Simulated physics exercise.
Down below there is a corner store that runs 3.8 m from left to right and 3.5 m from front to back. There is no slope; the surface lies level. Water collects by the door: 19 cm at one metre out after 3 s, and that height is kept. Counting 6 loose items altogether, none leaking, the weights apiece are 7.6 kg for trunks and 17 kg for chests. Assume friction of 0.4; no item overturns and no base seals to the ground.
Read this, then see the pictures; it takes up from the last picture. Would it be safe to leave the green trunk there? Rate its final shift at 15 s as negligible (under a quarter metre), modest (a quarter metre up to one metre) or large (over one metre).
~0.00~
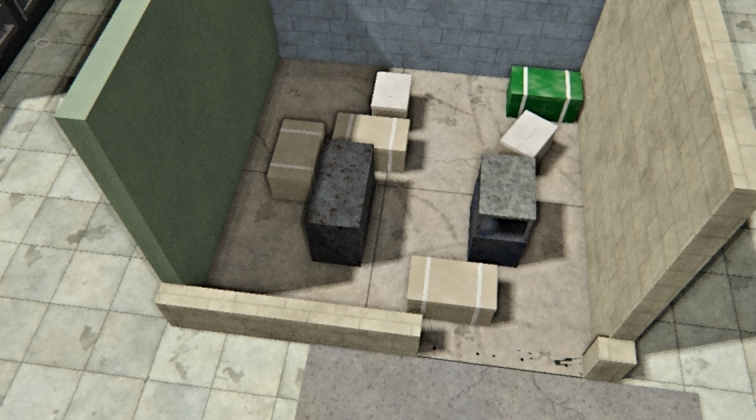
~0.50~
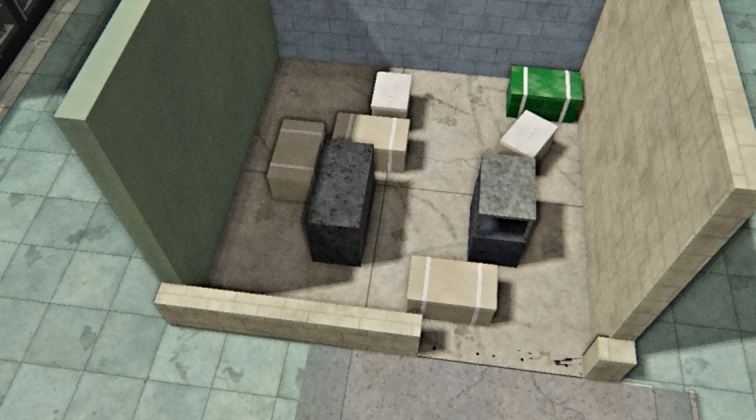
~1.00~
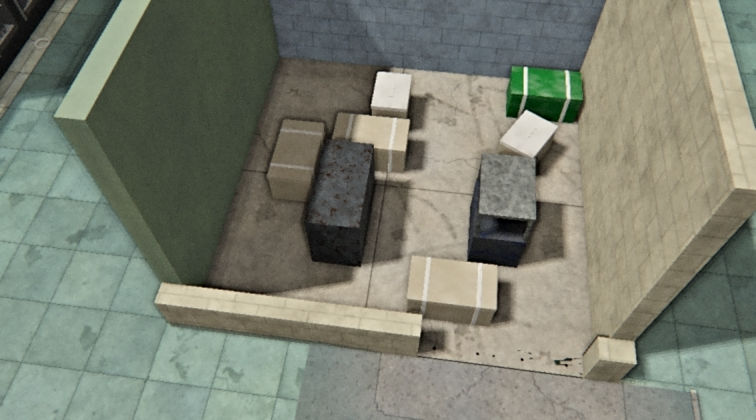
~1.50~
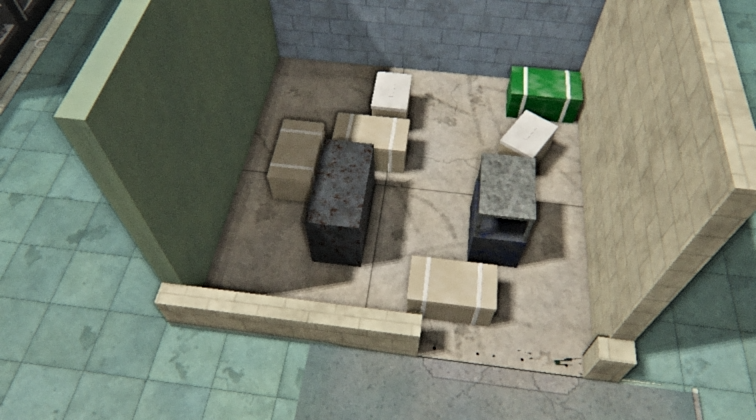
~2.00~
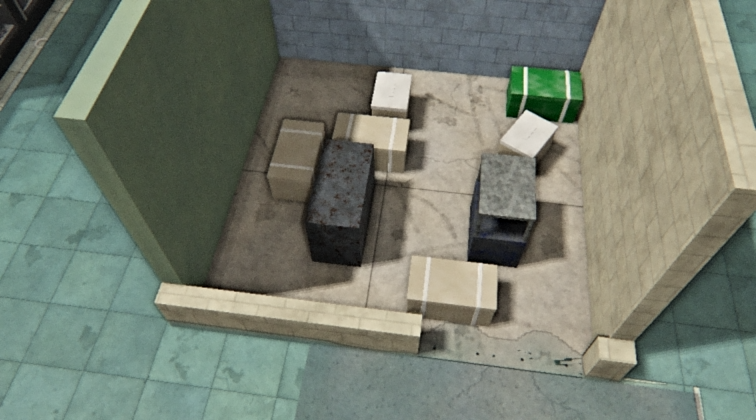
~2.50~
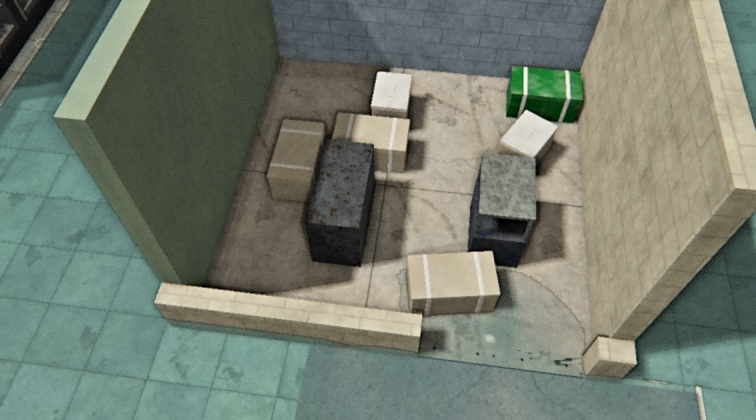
Large.
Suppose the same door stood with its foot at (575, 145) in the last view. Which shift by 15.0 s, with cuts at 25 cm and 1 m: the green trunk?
The green trunk would go a long distance.
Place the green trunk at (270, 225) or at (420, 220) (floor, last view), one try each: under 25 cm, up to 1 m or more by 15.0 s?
Respectively, it shifts somewhat and ends up distant.
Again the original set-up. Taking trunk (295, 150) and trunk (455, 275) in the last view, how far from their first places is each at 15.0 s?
First 140 cm, then 250 cm.
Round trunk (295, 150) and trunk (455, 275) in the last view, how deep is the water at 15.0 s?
First about 16 cm, second about 15 cm.
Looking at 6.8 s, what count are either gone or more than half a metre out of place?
By that point, 3.
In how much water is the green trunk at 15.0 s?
I'd say around 15 cm.
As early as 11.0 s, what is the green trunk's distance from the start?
Roughly 300 cm by then.
After 3.5 s the green trunk is near (547, 83), 0.0 m from its start, aground; 0 afloat.
After 6.8 s the green trunk is near (466, 56), 1.0 m from its start, afloat; 3 afloat.
After 11.0 s the green trunk is near (298, 56), 2.9 m from its start, afloat; 6 afloat.
After 15.0 s the green trunk is near (263, 141), 3.3 m from its start, afloat; 6 afloat.
